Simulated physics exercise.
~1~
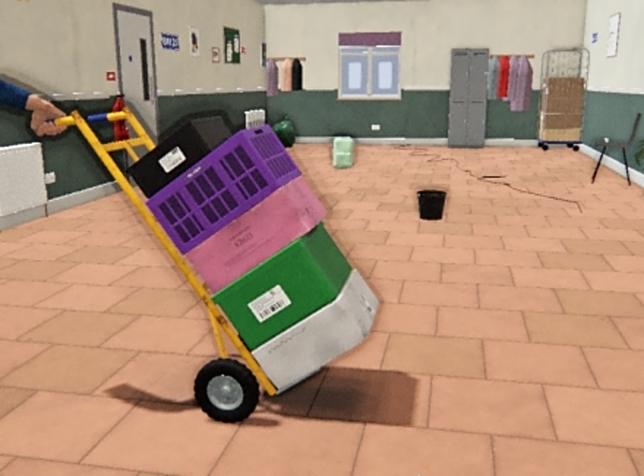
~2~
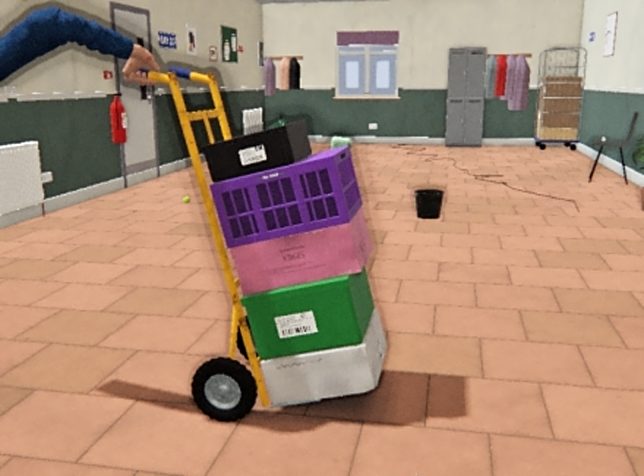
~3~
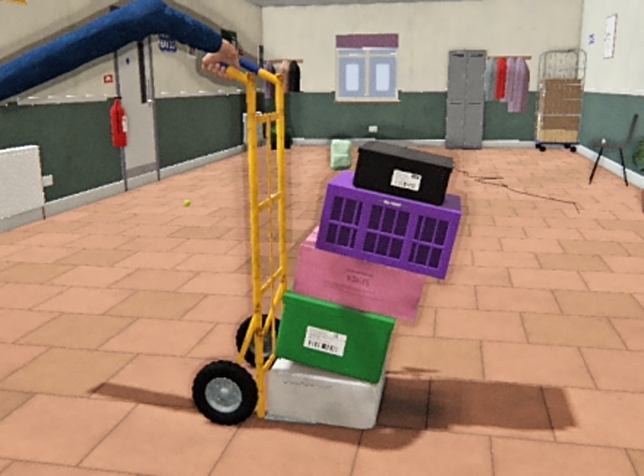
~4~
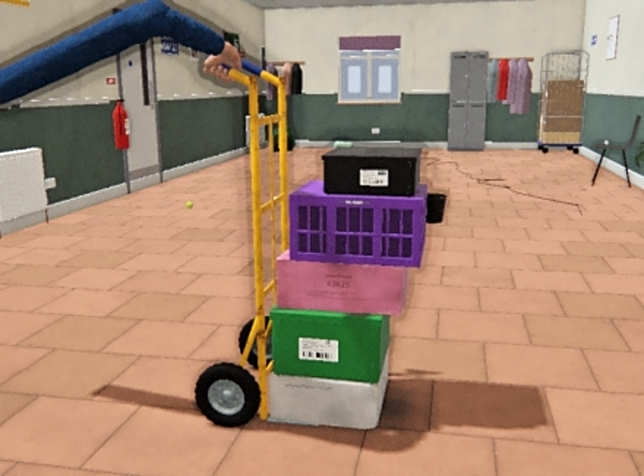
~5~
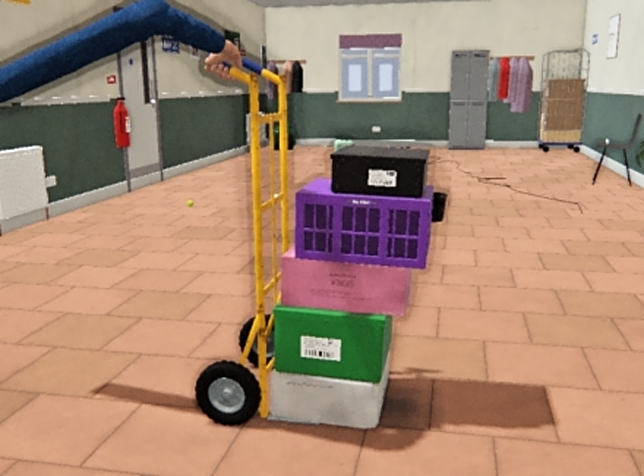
The video shows a blue-sleeved arm swinging a tilted yellow hand truck upright in a tiled room, carrying five stacked containers. The stack lurches to the right as the truck stands up, then settles back, still standing, with the purple crate and black tote shifted right.
